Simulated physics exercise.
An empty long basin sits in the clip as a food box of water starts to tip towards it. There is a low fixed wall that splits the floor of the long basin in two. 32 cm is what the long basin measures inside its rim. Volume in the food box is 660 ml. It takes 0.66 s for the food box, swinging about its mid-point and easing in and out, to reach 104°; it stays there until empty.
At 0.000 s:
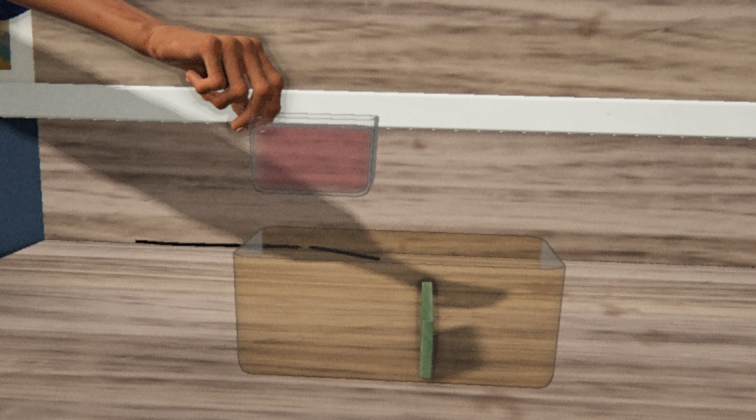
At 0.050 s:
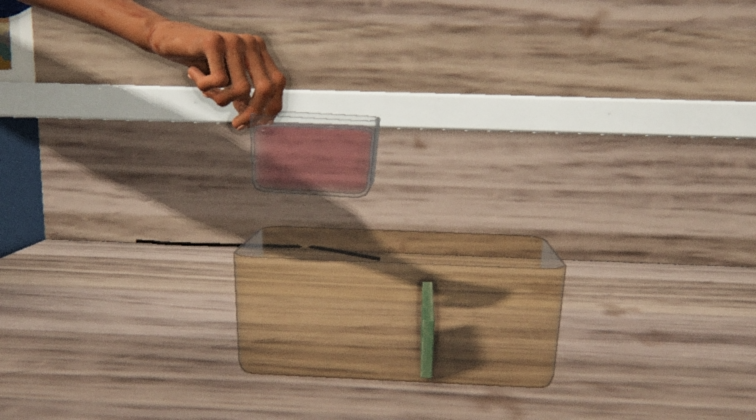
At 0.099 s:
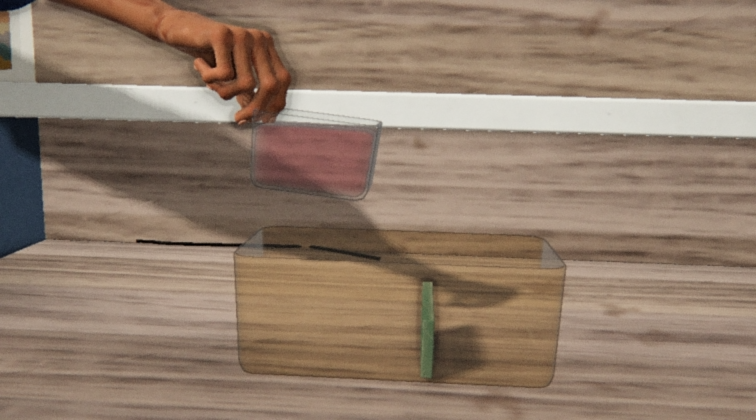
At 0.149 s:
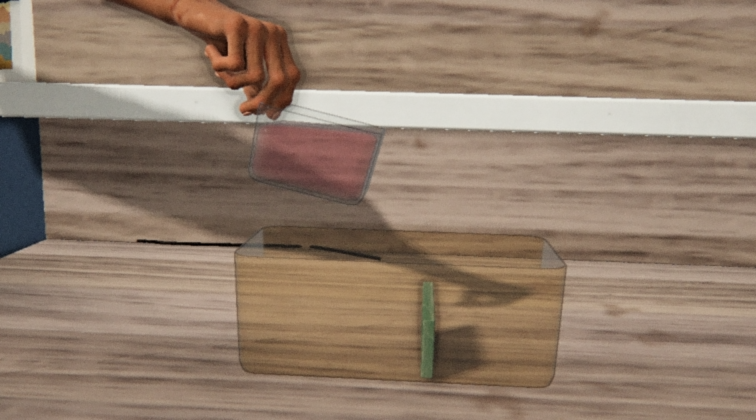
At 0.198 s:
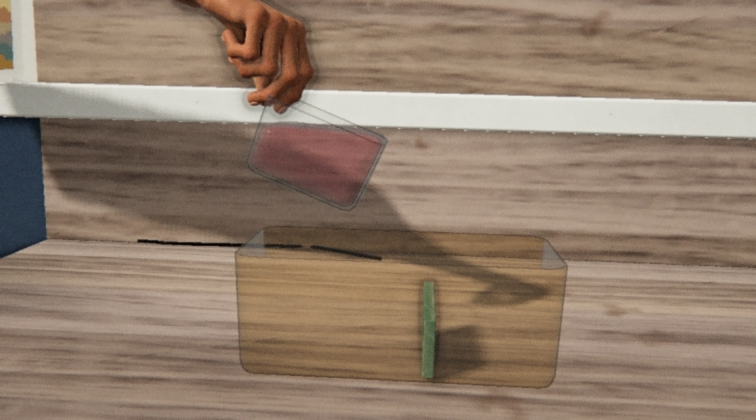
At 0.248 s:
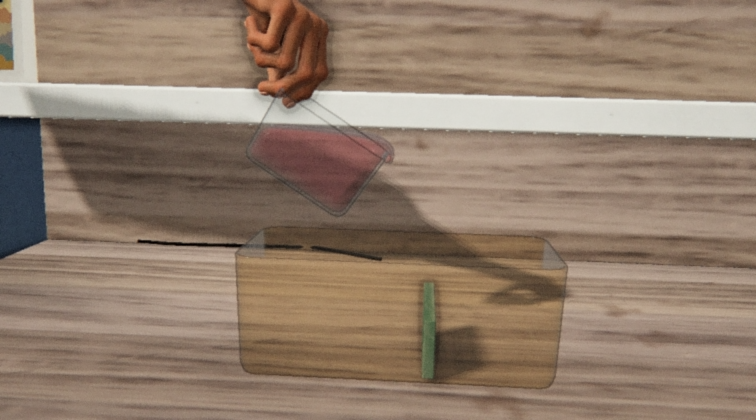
A small clear container of red liquid, held by a hand reaching in from the upper left, starts level, then tilts steadily down to the right as the hand shifts rightward. Below it, a wide, see-through basin stands behind a thin upright green piece. The fixed, slightly raised view shows a wood-grained surface and wall crossed by a white strip, with blue at left.
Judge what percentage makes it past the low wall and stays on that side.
Some 40 per cent makes it over and stays.
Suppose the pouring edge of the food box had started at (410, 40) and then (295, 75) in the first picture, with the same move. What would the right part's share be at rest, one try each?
Roughly 85 per cent the first time and 0 per cent the second.
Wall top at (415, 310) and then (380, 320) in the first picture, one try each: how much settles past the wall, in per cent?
First 60, then 85 per cent.
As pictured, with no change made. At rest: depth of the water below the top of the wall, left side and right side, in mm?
The left comes to roughly 46 mm and the right to roughly 46 mm.
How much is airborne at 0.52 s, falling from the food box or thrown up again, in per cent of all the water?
Some 28 per cent.
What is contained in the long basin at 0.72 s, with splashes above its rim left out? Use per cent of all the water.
Around 90 parts in a hundred.
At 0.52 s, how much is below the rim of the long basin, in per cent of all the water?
Roughly 46 per cent.
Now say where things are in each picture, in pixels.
In the first picture, it leans 0°; its right rim is at (376, 120); the water meets the walls at (261, 126) and (373, 130); the long basin's rim runs from (248, 242) to (554, 254); the wall's top is at (428, 301).
In the second picture, it leans 1°; its right rim is at (377, 121); the water meets the walls at (263, 125) and (375, 129).
In the third picture, it leans 6°; its right rim is at (379, 126); the water meets the walls at (265, 124) and (377, 131).
In the fourth picture, it leans 13°; its right rim is at (382, 134); the water meets the walls at (267, 125) and (381, 133).
In the fifth picture, it leans 21°; its right rim is at (385, 144); the water meets the walls at (268, 126) and (385, 138); 1 per cent is over the edge.
In the sixth picture, it leans 32°; its right rim is at (385, 157); the water meets the walls at (267, 128) and (379, 146); 6 per cent is over the edge.
By 0.52 s the tilt is 93° and 27 per cent is still to pour, 17 is left of the wall and 28 right of it.
By 0.72 s the tilt is 104° and 6 per cent is still to pour, 51 is left of the wall and 40 right of it.
By 0.93 s the tilt is 104° and 0 per cent is still to pour, 56 is left of the wall and 40 right of it.
By 1.16 s the tilt is 104° and 0 per cent is still to pour, 58 is left of the wall and 40 right of it.
At rest 58 per cent lies left of the wall, 40 right of it and 1 outside.
